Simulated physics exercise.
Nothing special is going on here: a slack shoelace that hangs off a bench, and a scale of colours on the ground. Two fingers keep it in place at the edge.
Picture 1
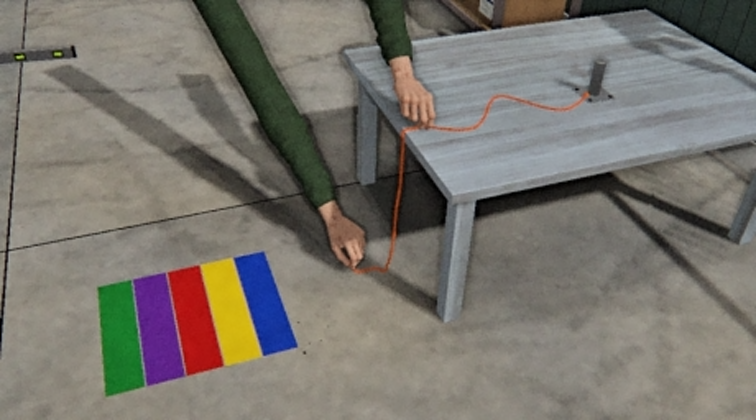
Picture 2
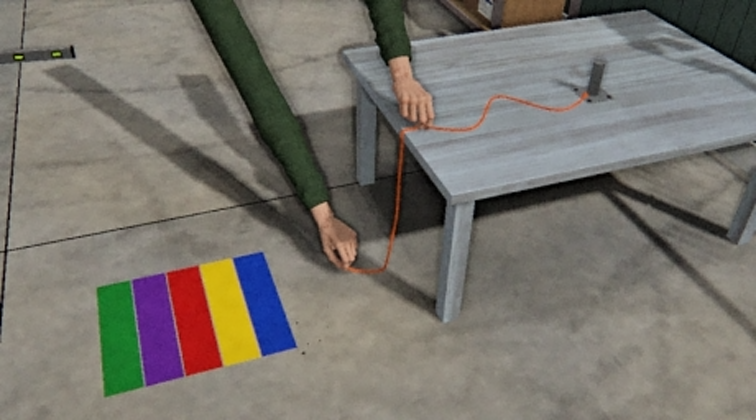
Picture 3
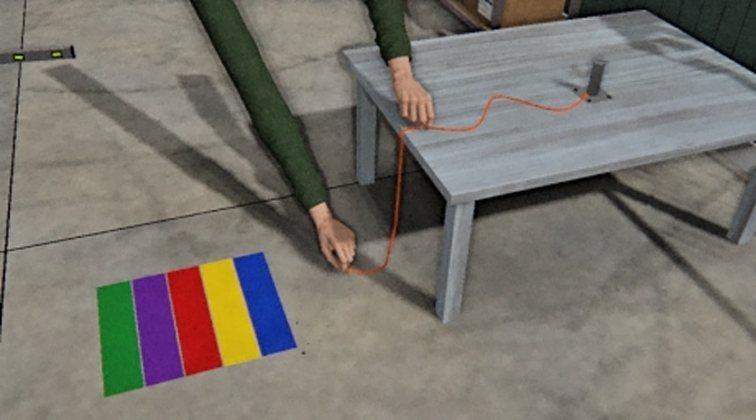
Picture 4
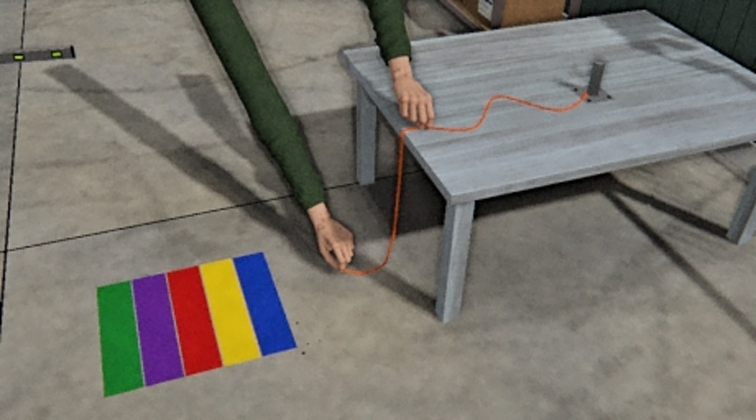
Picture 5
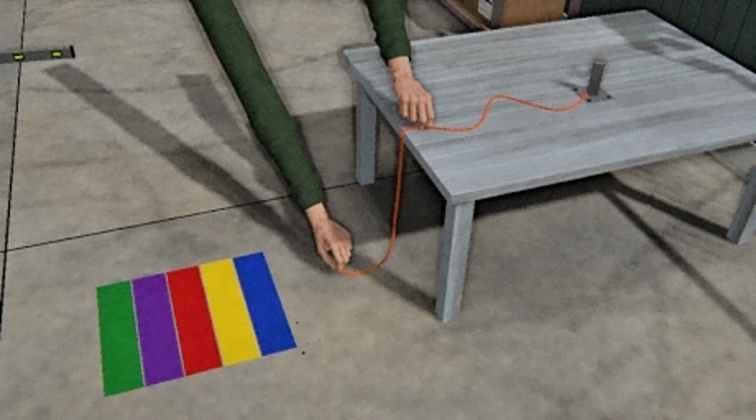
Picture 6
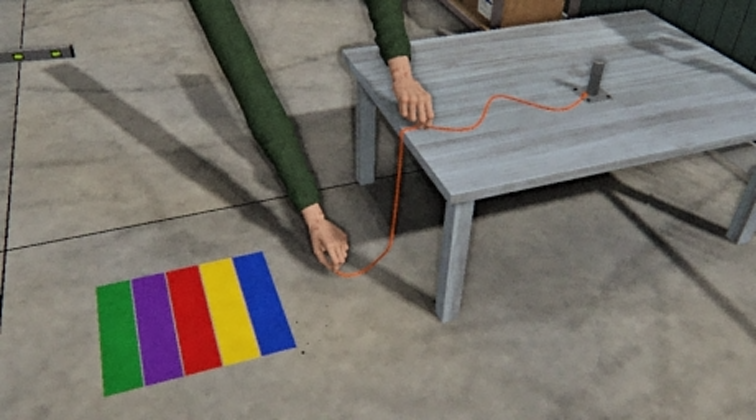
A person's hand pinned an orange shoelace at the edge of a gray bench while the other held its dangling end near the floor, easing it slightly left toward the striped color chart.
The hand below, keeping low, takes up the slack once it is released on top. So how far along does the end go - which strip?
Along to the red strip.
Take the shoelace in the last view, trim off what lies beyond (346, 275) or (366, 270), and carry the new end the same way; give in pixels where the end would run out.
In order, roughly (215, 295) and (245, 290).
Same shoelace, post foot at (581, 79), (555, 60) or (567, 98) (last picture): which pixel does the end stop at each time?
Near (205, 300); near (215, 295); near (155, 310).
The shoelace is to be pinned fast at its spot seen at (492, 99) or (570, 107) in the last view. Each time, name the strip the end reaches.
One after the other: Yellow, then red.
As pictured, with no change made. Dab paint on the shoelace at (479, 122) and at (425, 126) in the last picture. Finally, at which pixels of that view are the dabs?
(433, 122) and (380, 148), approximately.
Soon after, end near (248, 288); over blue.
Then, end near (211, 296); over yellow.
At full stretch, end near (189, 301); over red. Over red.
